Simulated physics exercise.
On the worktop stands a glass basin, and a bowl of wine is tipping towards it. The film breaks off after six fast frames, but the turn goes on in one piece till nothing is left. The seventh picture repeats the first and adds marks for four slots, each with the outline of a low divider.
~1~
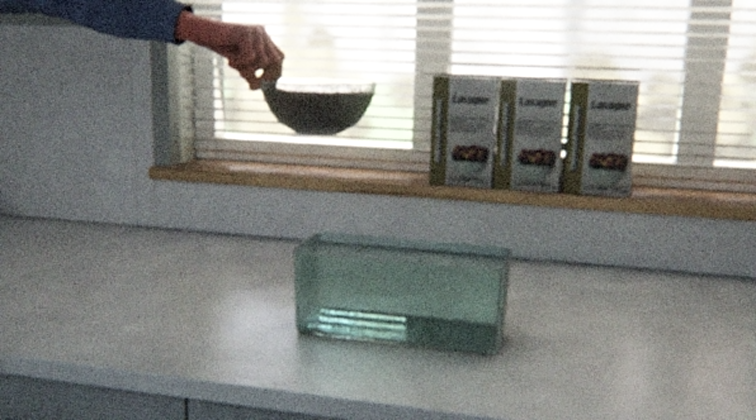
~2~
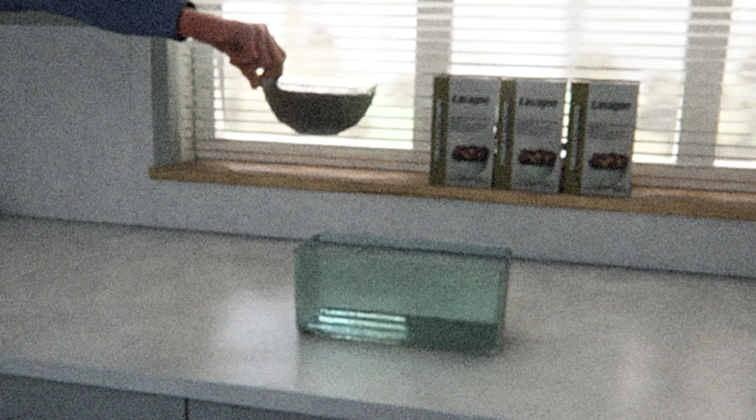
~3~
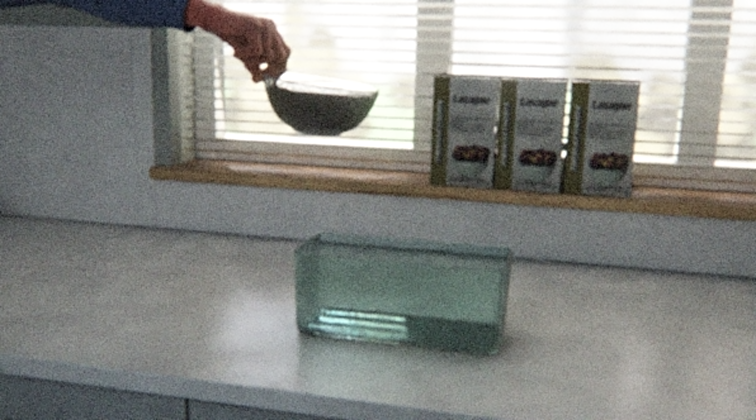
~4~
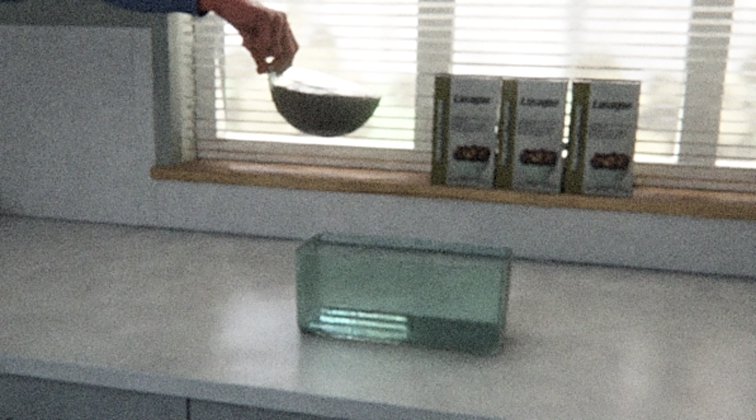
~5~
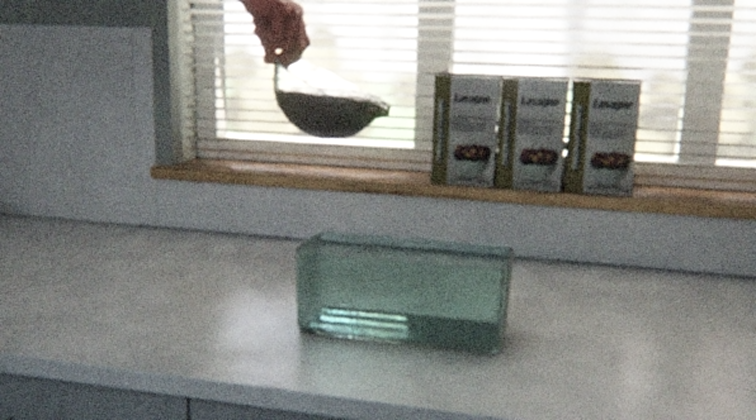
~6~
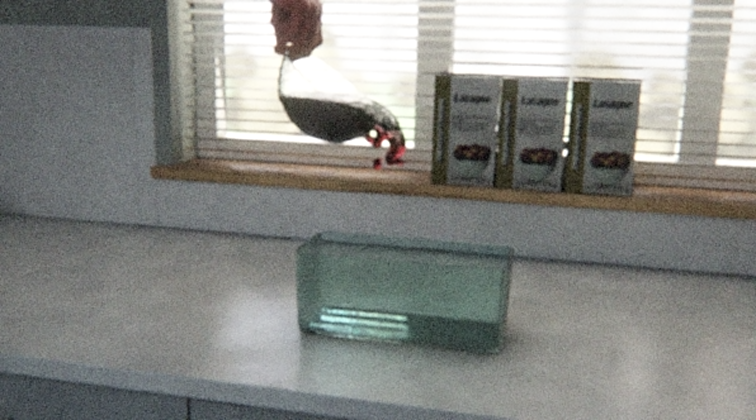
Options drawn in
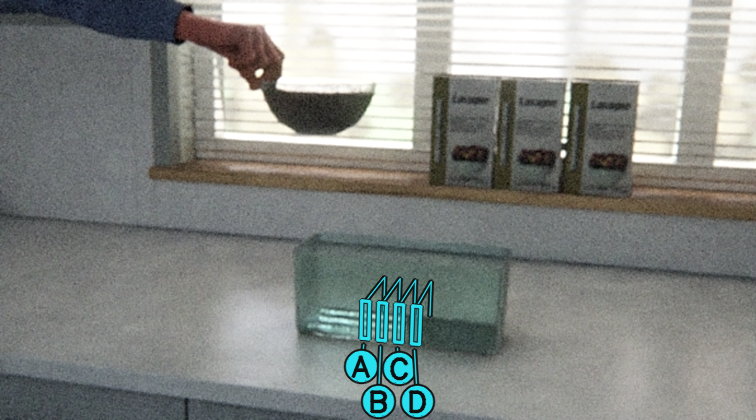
On a worktop by a window, a glass basin stood still while a hand above it held a bowl, then tilted it to the right until dark red liquid began coming over its lip.
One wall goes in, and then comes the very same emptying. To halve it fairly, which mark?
D beats the others.
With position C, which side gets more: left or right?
The right side.
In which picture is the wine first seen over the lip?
In picture 5.
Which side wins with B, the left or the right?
The right side.
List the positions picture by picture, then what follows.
Upright, lip at (373, 82); basin from (296, 331) to (499, 353); nothing has left yet.
Upright, lip at (374, 84); nothing has left yet.
Tipped about 7°, lip at (376, 90); nothing has left yet.
Tipped about 15°, lip at (379, 98); nothing has left yet.
Tipped about 26°, lip at (380, 110); wine is over the lip, down to (380, 116).
Tipped about 38°, lip at (377, 123); wine is over the lip, down to (383, 164).
On the marked copy, A at (363, 344); B at (380, 346); C at (397, 348); D at (414, 350).
Choosing A, about 10 % ends left of the wall and 85 % right of it; 6 % is lost outside.
Choosing B, about 17 % ends left of the wall and 78 % right of it; 6 % is lost outside.
Choosing C, about 30 % ends left of the wall and 64 % right of it; 6 % is lost outside.
Choosing D, about 49 % ends left of the wall and 45 % right of it; 6 % is lost outside.
